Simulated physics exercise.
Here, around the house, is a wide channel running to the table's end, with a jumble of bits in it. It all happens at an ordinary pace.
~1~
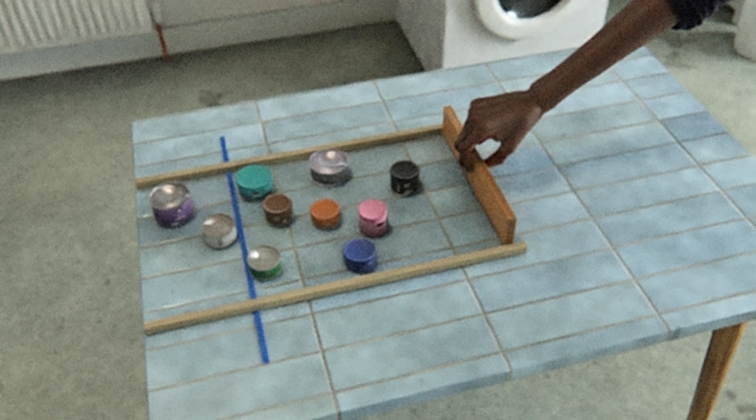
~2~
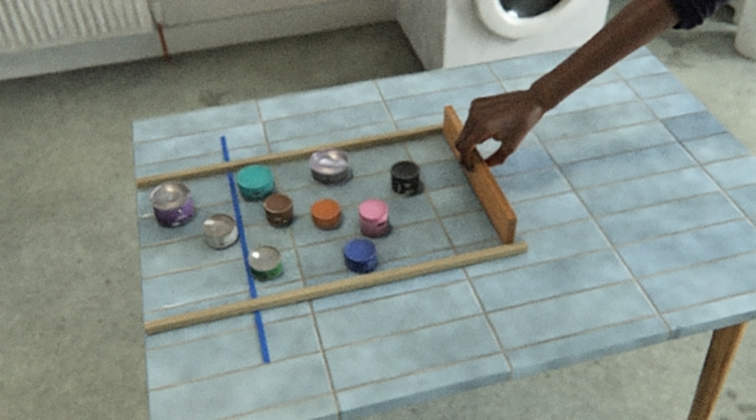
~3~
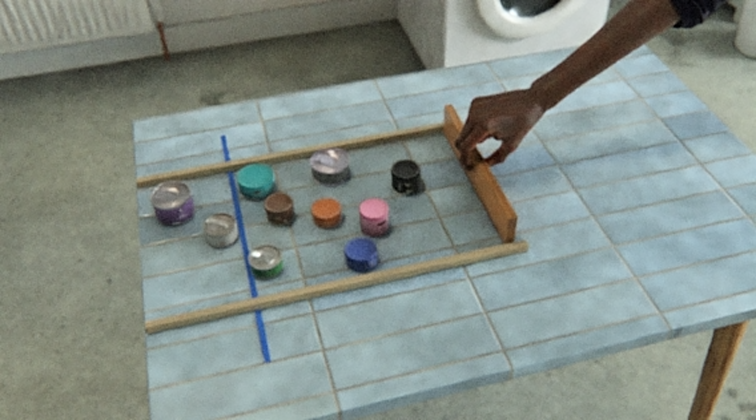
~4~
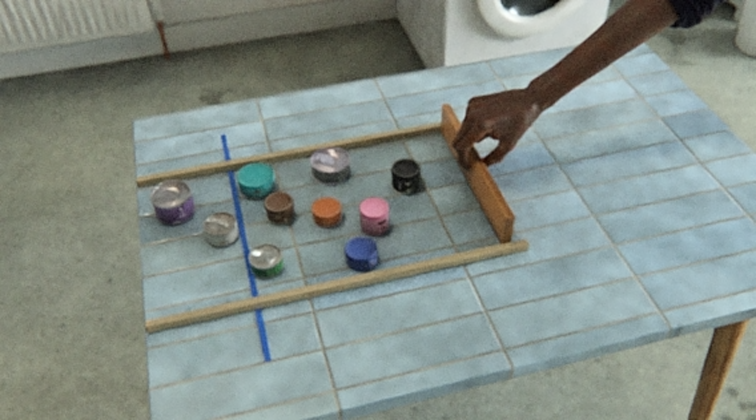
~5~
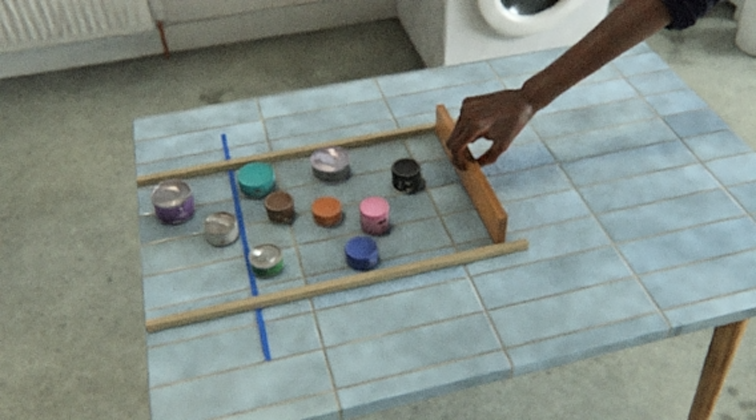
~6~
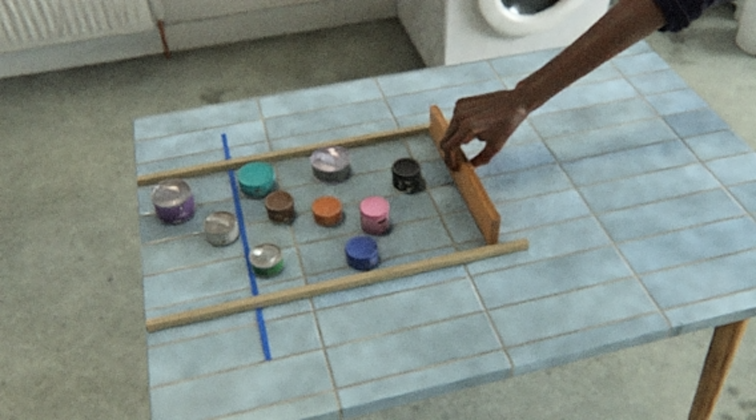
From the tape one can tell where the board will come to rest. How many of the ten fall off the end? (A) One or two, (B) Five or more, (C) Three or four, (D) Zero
Answer: D.
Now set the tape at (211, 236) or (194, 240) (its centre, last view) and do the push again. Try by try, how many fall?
It would be 1 and 2.
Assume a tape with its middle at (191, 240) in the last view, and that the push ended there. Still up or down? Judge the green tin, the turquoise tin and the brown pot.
The green tin? It is safe. The turquoise tin? It does not stay. The brown pot? It is safe.
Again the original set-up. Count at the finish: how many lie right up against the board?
5 are in contact with it.
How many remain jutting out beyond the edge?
Counting them gives 1.
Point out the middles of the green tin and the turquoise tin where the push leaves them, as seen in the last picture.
First object about (209, 271); second object about (176, 194).
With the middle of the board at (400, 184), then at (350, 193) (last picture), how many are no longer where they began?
By then 1, and later 5.
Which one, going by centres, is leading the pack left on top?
It's the purple tin that ends nearest.
Early on, none off yet; purple tin at rest near (174, 202); white tin at rest near (222, 229); green tin at rest near (267, 260).
Finally, the number that fall off is zero.
